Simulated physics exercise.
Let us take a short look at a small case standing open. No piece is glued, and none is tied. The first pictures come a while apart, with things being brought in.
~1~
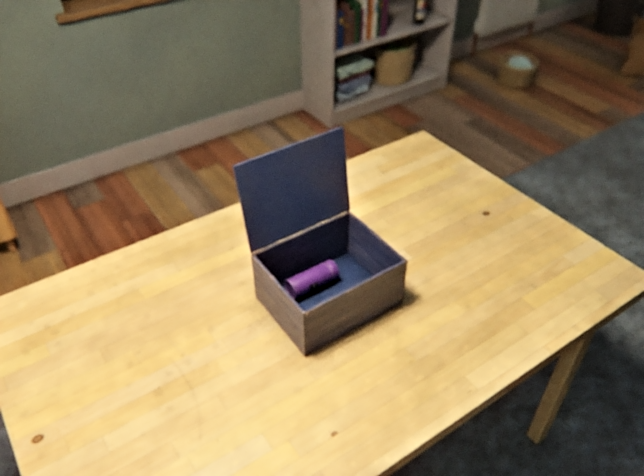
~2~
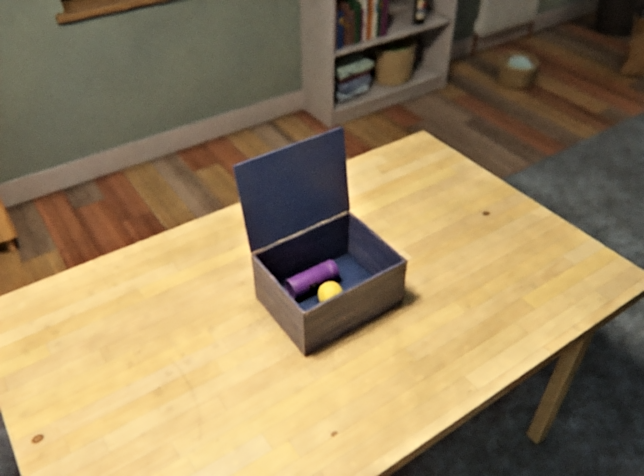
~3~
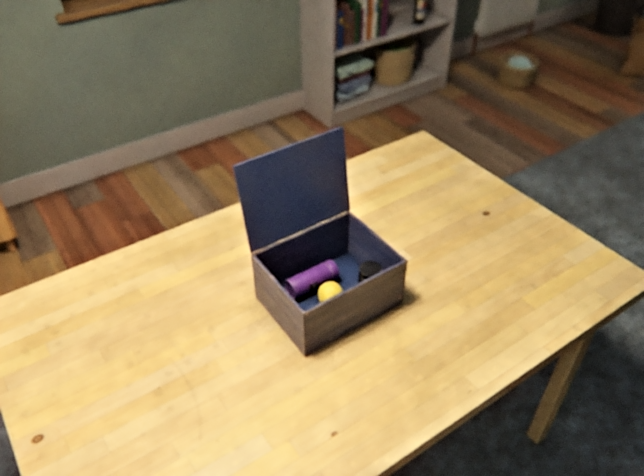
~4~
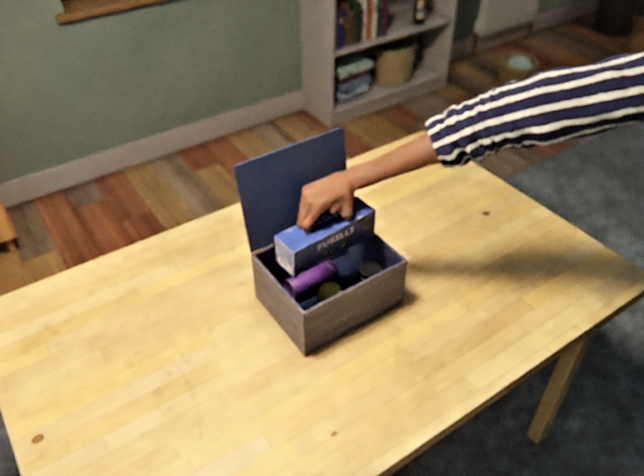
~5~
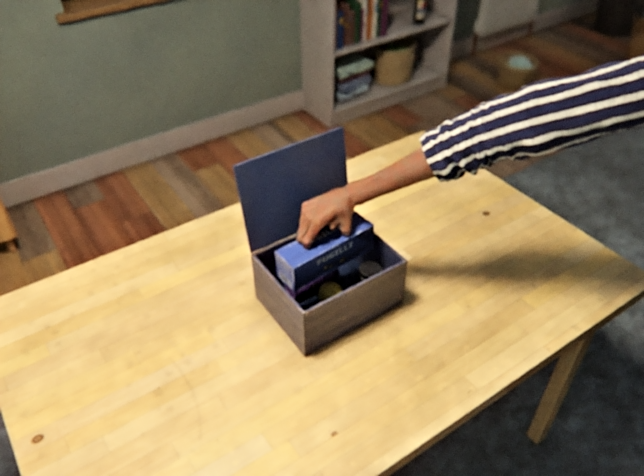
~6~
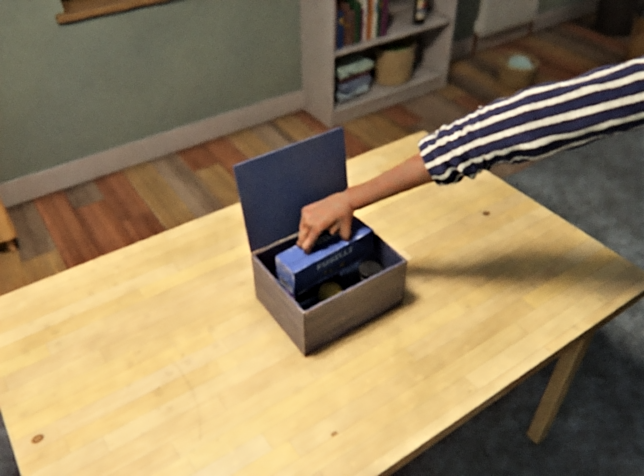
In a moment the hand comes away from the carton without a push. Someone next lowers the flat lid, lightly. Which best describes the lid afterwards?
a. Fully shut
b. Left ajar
(a) Fully shut.
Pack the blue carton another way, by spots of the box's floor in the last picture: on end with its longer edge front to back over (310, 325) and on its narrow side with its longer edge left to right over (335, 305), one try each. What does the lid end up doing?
On the first try the lid stays partly open, and on the second it goes all the way down.
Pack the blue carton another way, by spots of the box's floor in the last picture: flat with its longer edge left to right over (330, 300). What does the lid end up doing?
In that case, no gap is left.
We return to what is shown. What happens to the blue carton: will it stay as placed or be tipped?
Result: The blue carton remains as it was set.
Then, 0.30 s past the last view, blue carton rocked 54° from its first pose near (319, 273); yellow lemon displaced about its own width.
Then, 1.10 s past the last view, lid starting down; blue carton displaced a little near (330, 290); yellow lemon displaced about its own width; purple shaker displaced a little.
Then, 1.60 s past the last view, lid 57° above the rim; blue carton displaced a little near (330, 290); yellow lemon displaced about its own width; purple shaker displaced a little.
Then, 2.10 s past the last view, lid 18° above the rim; blue carton displaced a little near (330, 290); yellow lemon displaced about its own width; purple shaker displaced a little.
Finally, lid shut; moved from the start, yellow lemon and blue carton; the other 2 still in place. Final places as the last picture's camera would see them, blue carton near (330, 290).
